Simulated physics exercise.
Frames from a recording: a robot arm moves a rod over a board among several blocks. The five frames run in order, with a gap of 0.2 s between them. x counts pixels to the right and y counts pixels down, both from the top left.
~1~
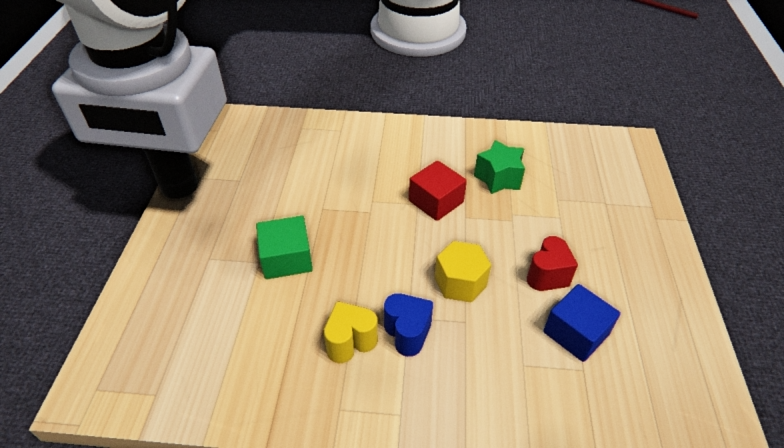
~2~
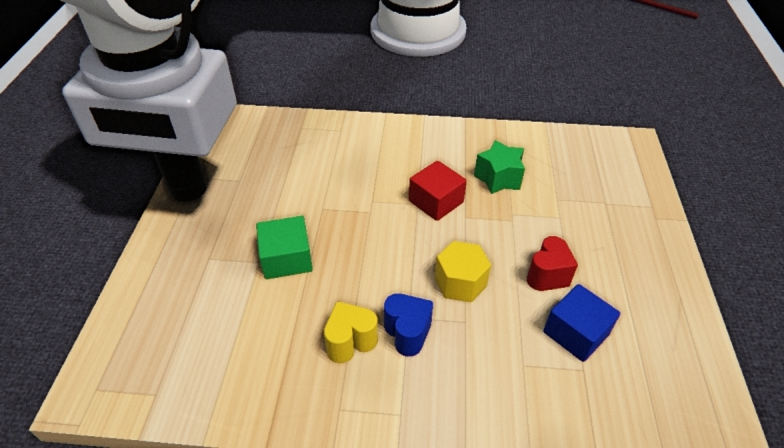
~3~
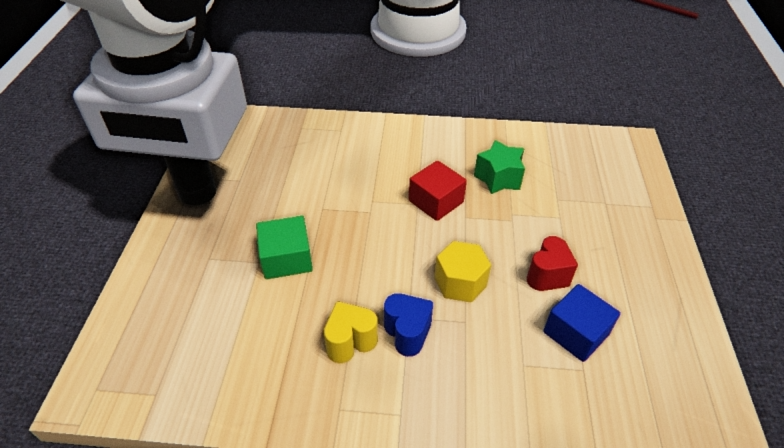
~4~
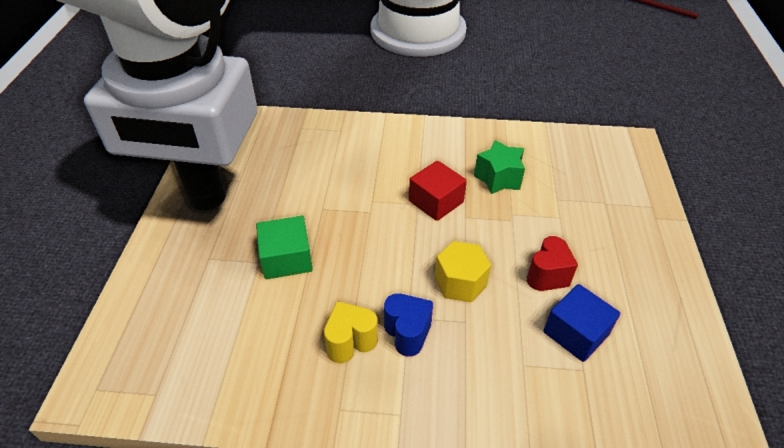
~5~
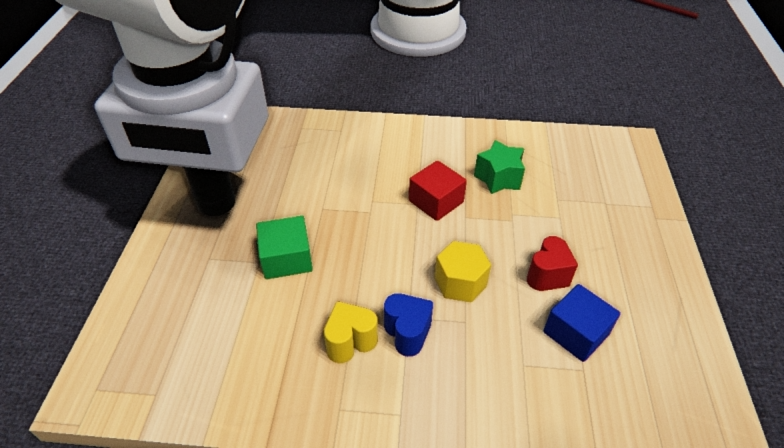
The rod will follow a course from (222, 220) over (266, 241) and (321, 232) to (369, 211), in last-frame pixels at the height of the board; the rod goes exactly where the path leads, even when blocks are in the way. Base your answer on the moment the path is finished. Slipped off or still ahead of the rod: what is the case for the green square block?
Once the path is finished, the green square block lies beside or behind the rod.
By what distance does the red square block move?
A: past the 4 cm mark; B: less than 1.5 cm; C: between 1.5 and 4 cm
B.
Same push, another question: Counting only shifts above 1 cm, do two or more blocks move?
I'd say no.
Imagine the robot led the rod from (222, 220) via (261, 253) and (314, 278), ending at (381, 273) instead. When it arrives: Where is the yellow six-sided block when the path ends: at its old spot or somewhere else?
It does get moved.
On the path given first. One third of the way, rod (263, 225); green square block (299, 244).
Two thirds of the way, rod (319, 216); green square block (324, 252), turned 35° clockwise.
At the end, rod (368, 195); green square block (324, 252), turned 35° clockwise; red square block still.
